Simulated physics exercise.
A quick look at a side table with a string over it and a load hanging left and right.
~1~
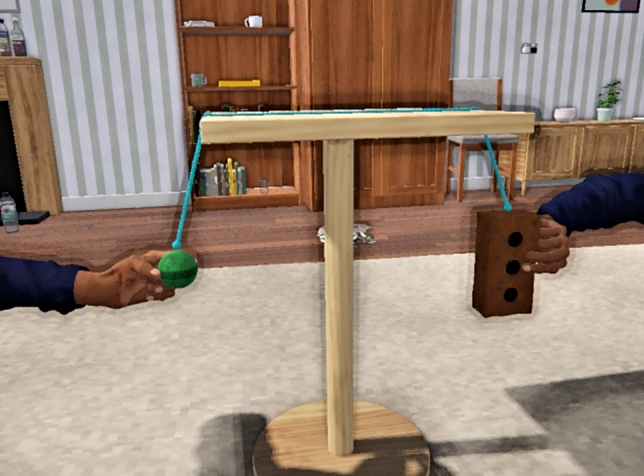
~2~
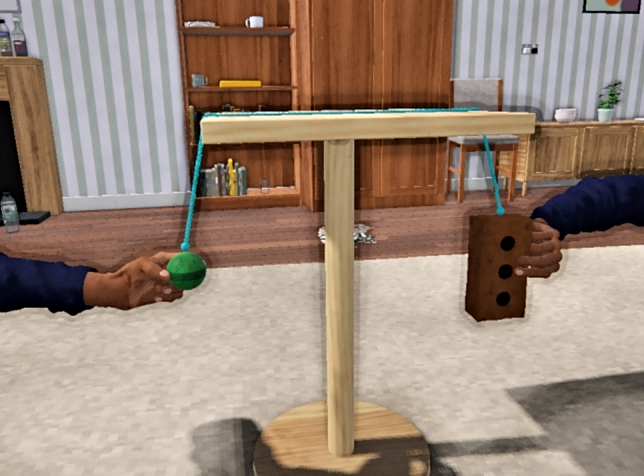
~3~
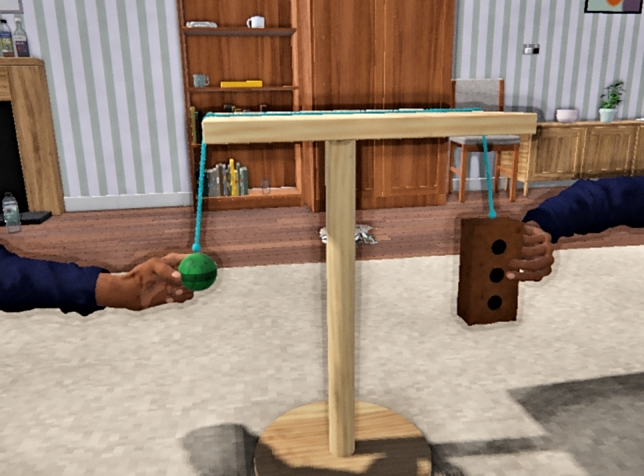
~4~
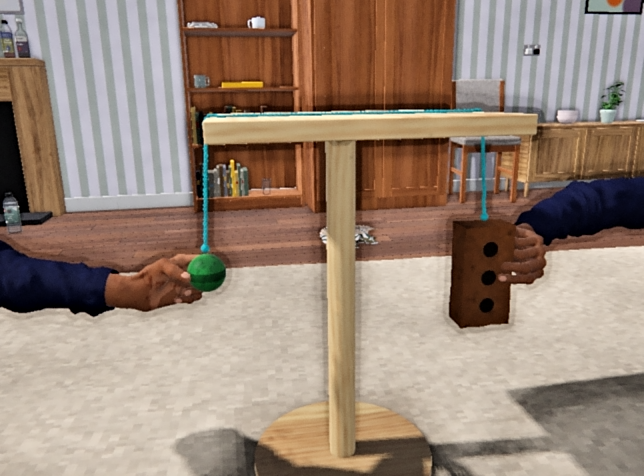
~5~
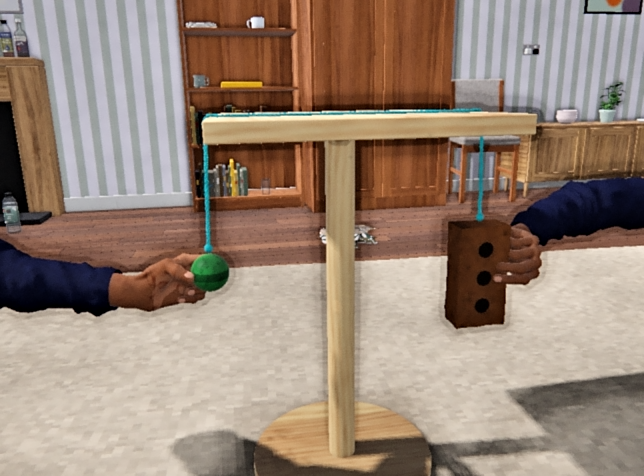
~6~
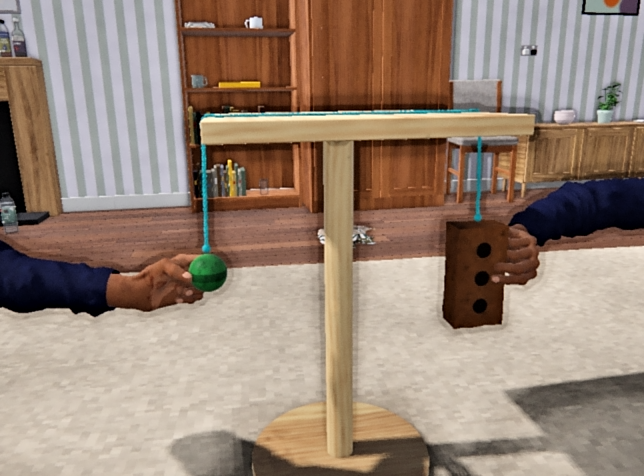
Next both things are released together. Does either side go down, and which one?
The string slides rightwards.
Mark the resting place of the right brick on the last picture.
Close to (454, 426).
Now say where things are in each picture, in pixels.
The first frame shows left ball (178, 270); right brick (505, 263); string over the top (345, 113).
The second frame shows left ball (187, 271); right brick (497, 267).
The third frame shows left ball (198, 272); right brick (489, 270).
The fourth frame shows left ball (207, 273); right brick (481, 273).
The fifth frame shows left ball (210, 273); right brick (476, 273).
The sixth frame shows left ball (208, 273); right brick (474, 274); string over the top (345, 114).
Then, 0.64 s past the final frame, left ball pulled up onto the top; right brick down on the floor near (446, 426).
Then, 1.22 s past the final frame, left ball down on the floor; right brick down on the floor near (459, 422).
When it is over, left ball down on the floor; right brick down on the floor near (454, 426). The string runs down on the right.
